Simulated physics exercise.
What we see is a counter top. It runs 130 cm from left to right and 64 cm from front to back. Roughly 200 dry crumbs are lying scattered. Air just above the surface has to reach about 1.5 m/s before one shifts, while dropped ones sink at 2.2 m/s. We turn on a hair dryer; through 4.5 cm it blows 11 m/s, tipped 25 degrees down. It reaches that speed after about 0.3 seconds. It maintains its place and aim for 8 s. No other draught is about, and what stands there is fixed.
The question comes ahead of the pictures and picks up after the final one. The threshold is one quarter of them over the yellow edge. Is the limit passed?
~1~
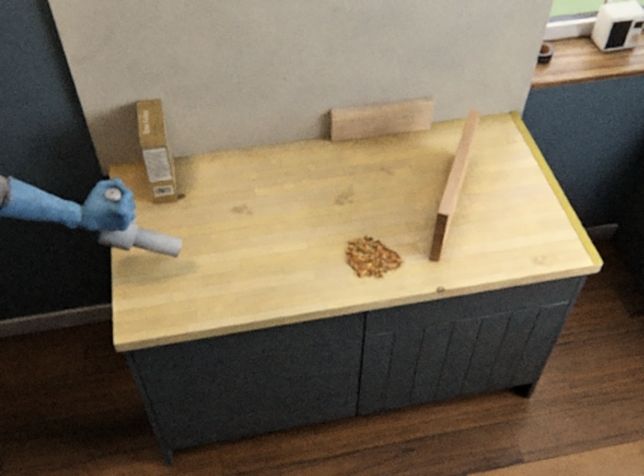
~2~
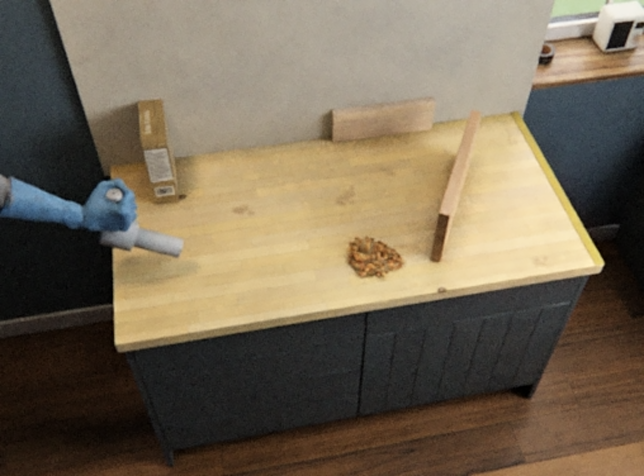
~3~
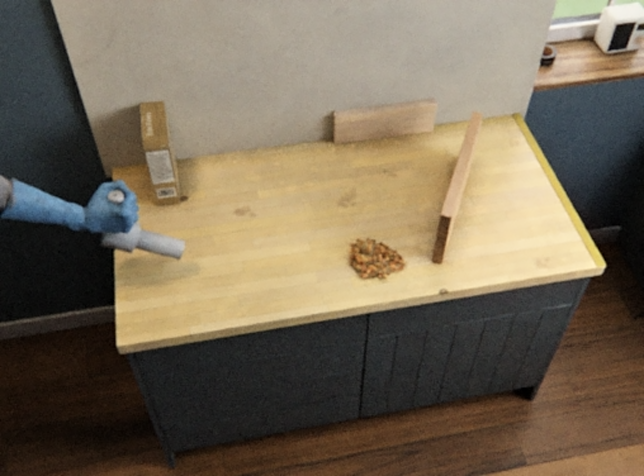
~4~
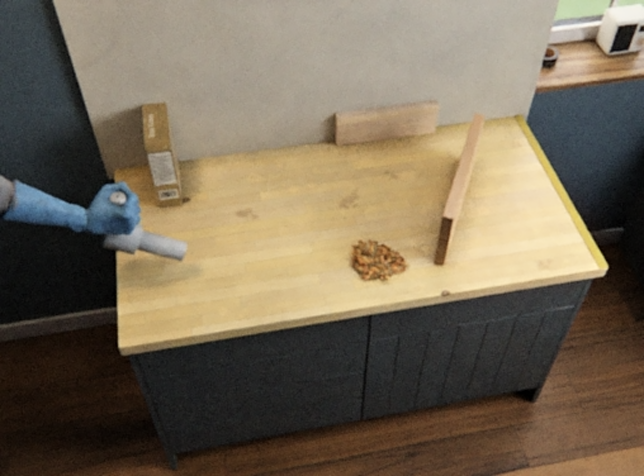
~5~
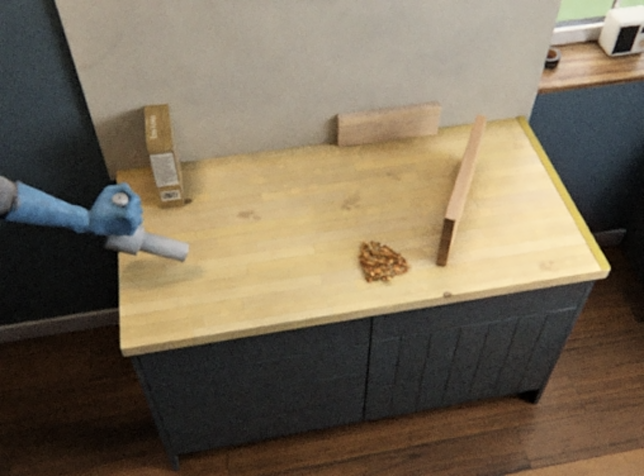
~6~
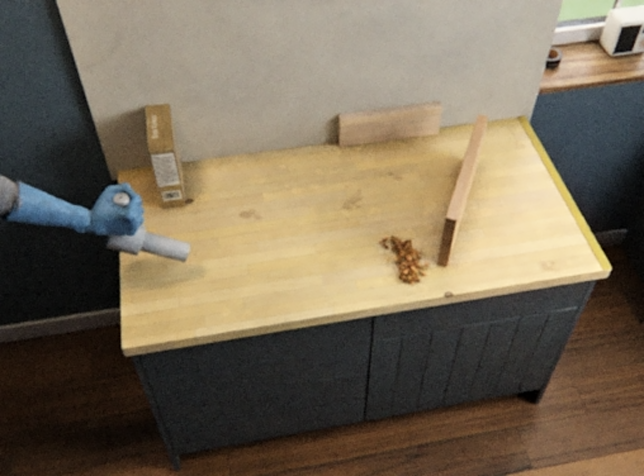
No.
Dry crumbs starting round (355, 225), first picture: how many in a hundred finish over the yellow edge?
In that case I'd expect around 30 percent.
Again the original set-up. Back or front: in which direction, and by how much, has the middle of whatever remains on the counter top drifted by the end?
Drift: Rearward direction, about 10 cm.
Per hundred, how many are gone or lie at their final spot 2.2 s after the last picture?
About 70 %.
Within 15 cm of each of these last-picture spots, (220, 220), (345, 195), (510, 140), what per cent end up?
First spot near 0 %, second near 0 %, third near 2 %.
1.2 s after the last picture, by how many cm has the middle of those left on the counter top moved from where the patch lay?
Around 20 cm from the start.
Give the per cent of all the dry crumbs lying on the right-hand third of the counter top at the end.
Roughly 40 in a hundred.
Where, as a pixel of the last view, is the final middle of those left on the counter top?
The middle lands close to (452, 218) in pixels.
Then, 1.2 s after the last picture, 36 % are on the move or not yet settled, 2 % are over the yellow edge; the middle of those still in play is near (440, 239).
Then, 2.2 s after the last picture, 31 % are on the move or not yet settled, 3 % are over the yellow edge; the middle of those still in play is near (448, 219).
Then, 4.1 s after the last picture, 23 % are on the move or not yet settled, 5 % are over the yellow edge; the middle of those still in play is near (448, 219).
Then, 7.7 s after the last picture, at the end, 6 % are over the yellow edge; the middle of those still in play is near (452, 218).
